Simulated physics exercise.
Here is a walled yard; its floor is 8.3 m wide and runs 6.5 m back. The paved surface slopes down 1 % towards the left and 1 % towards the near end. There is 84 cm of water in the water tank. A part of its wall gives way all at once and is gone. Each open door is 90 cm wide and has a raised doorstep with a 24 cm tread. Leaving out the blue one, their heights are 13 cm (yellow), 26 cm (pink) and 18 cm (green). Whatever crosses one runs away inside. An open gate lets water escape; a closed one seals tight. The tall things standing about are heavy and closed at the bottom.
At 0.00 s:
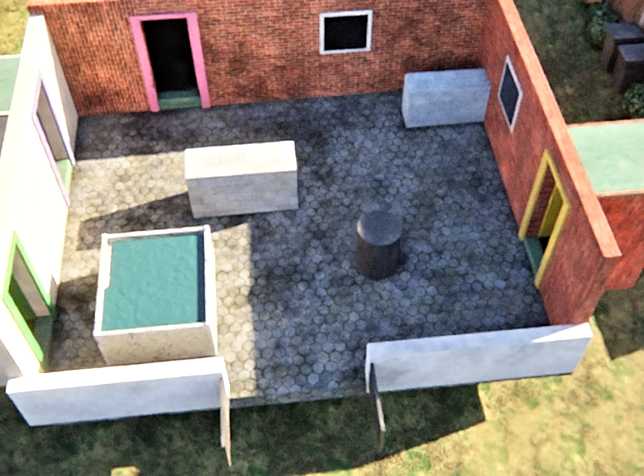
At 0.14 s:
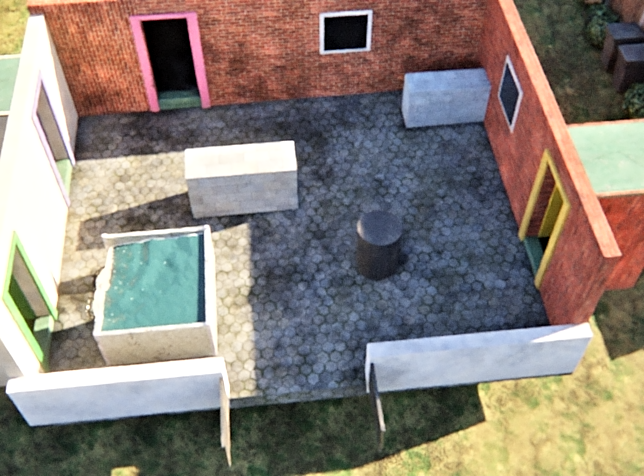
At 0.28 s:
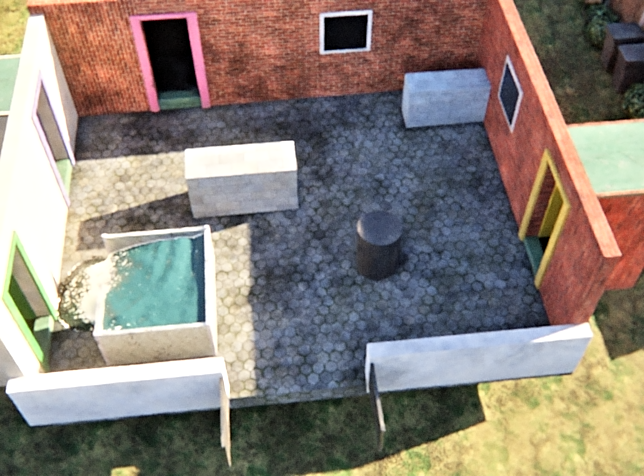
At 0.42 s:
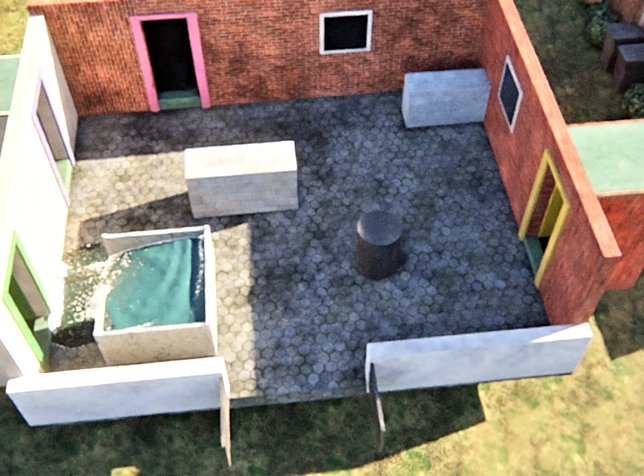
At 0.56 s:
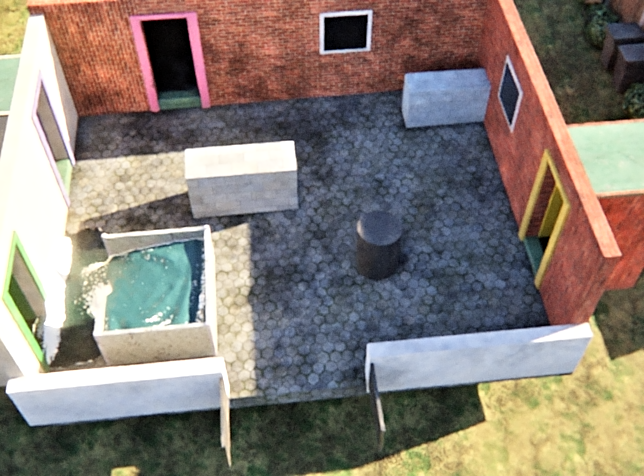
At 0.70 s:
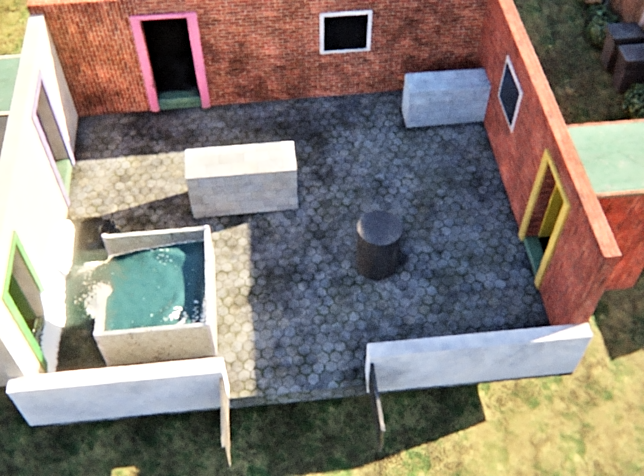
In a walled yard, water pours from the tank's left side and spreads across the paving.
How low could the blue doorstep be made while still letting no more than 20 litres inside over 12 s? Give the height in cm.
Close to 5 cm is just enough.
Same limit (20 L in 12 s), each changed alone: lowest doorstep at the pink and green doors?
Roughly 10.5 cm at pink and 28 cm at green.
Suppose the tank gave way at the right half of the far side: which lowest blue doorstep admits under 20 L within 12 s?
Then roughly 14.5 cm.
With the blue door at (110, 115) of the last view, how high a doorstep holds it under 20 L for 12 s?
Roughly 22 cm.
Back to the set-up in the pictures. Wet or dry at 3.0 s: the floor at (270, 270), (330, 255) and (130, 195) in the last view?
In turn: Dry, not reached, under water.
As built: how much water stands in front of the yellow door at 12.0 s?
About 4.0 cm.
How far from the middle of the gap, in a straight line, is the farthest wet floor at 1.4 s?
Roughly 4.0 m.
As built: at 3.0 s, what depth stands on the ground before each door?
Depths in cm: Yellow 0, blue 7, pink 16, green 19.
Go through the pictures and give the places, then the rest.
Still water, 84 cm deep, in the water tank at (155, 281); the blue door at (56, 148) is dry, in the first frame.
Water pours out at (112, 280) and has run 0.3 m, to (94, 315); about 11 cm deep outside, 84 cm at the back, in the second frame.
The front is at (63, 312), 0.9 m from the gap at (113, 282); 1.0 m2 of floor is wet, 83 cm left at the back, in the third frame.
The gap is at (113, 283), the front 1.1 m out at (53, 337); the back of the water tank holds 76 cm, in the fourth frame.
The front is at (40, 351), 1.3 m from the gap at (113, 283); 2.4 m2 of floor is wet, 71 cm left at the back, in the fifth frame.
The front is at a hidden place, 1.6 m from the gap at (113, 283); 2.7 m2 of floor is wet, 73 cm left at the back; 0.9 m in a straight line remain to the blue door at (56, 148), in the sixth frame.
After 1.4 s water covers 15 % of the floor, deepest (58 cm) near (57, 298); 10 cm at the blue door, 0 litres in over its 25 cm doorstep.
After 3.0 s water covers 35 % of the floor, deepest (34 cm) near (57, 298); 7 cm at the blue door, 0 litres in over its 25 cm doorstep.
After 12.0 s water covers 95 % of the floor, deepest (10 cm) near (45, 403); 7 cm at the blue door, 0 litres in over its 25 cm doorstep.
At the blue door as built, the water arrived by 1.0 s and peaked near 10 cm at 1.6 s.
With a doorstep of 4.5 cm, 26 litres would have come in within the 12 s; with 6 cm, 11 litres. So under 20 litres takes about 5 cm.
